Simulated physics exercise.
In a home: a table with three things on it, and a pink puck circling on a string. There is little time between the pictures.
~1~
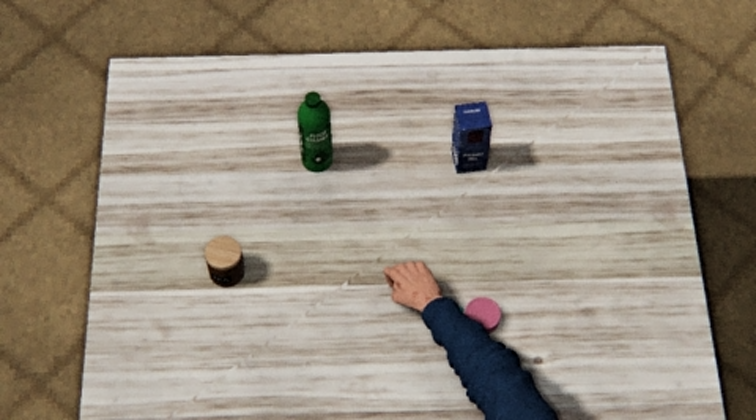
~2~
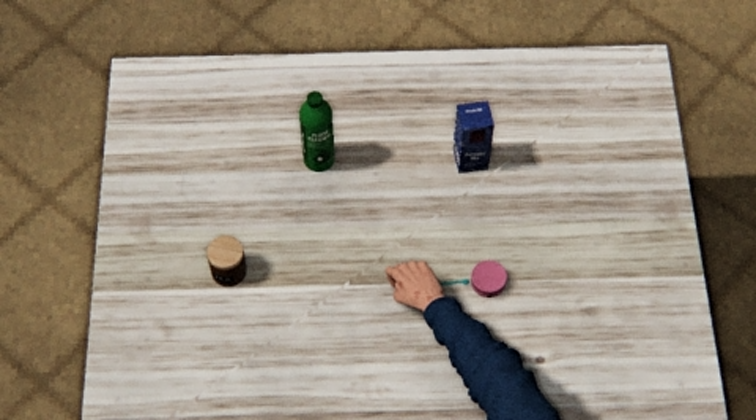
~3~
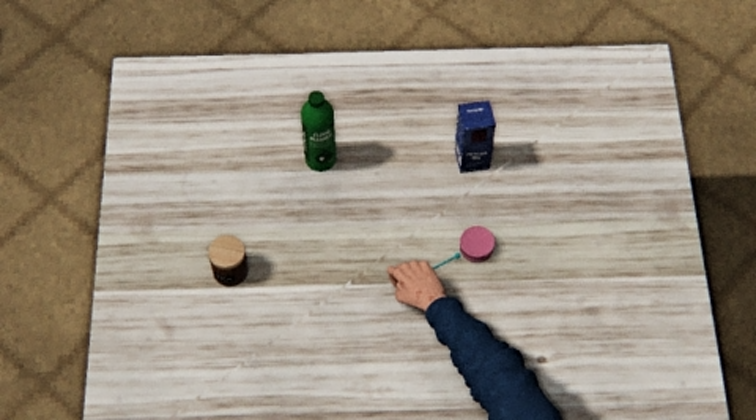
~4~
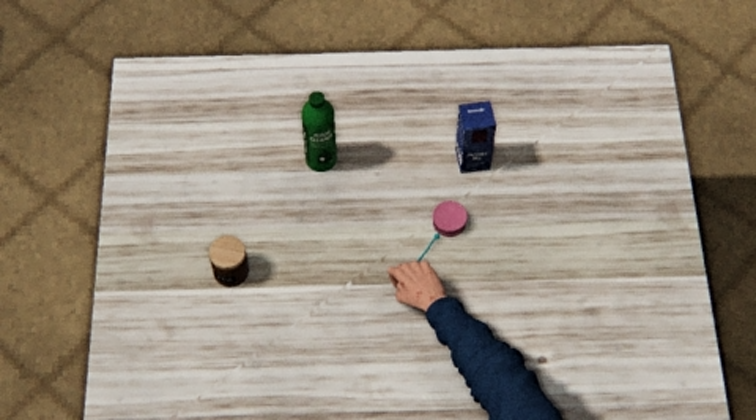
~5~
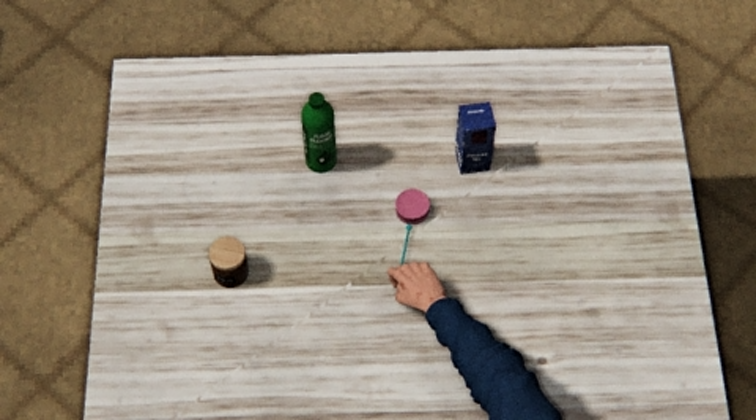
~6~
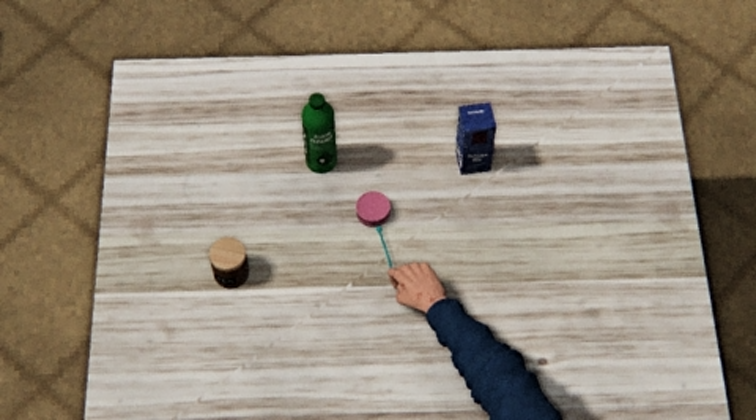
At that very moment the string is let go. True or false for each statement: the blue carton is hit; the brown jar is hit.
Blue carton: False; brown jar: True.
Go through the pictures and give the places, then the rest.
The first picture shows pink puck (483, 313); blue carton (473, 115); brown jar (223, 251); green bottle (313, 98).
The second picture shows pink puck (489, 276).
The third picture shows pink puck (477, 241).
The fourth picture shows pink puck (450, 215).
The fifth picture shows pink puck (413, 204).
The sixth picture shows pink puck (373, 206); blue carton (478, 116); brown jar (227, 253); green bottle (317, 99); going round anticlockwise.
Then, 0.08 s past the final frame, puck near (302, 237).
Then, 0.20 s past the final frame, puck near (244, 258); brown jar pushed aside.
When it is over, puck near (232, 262); brown jar knocked over. The blue carton escapes it and the brown jar is struck.
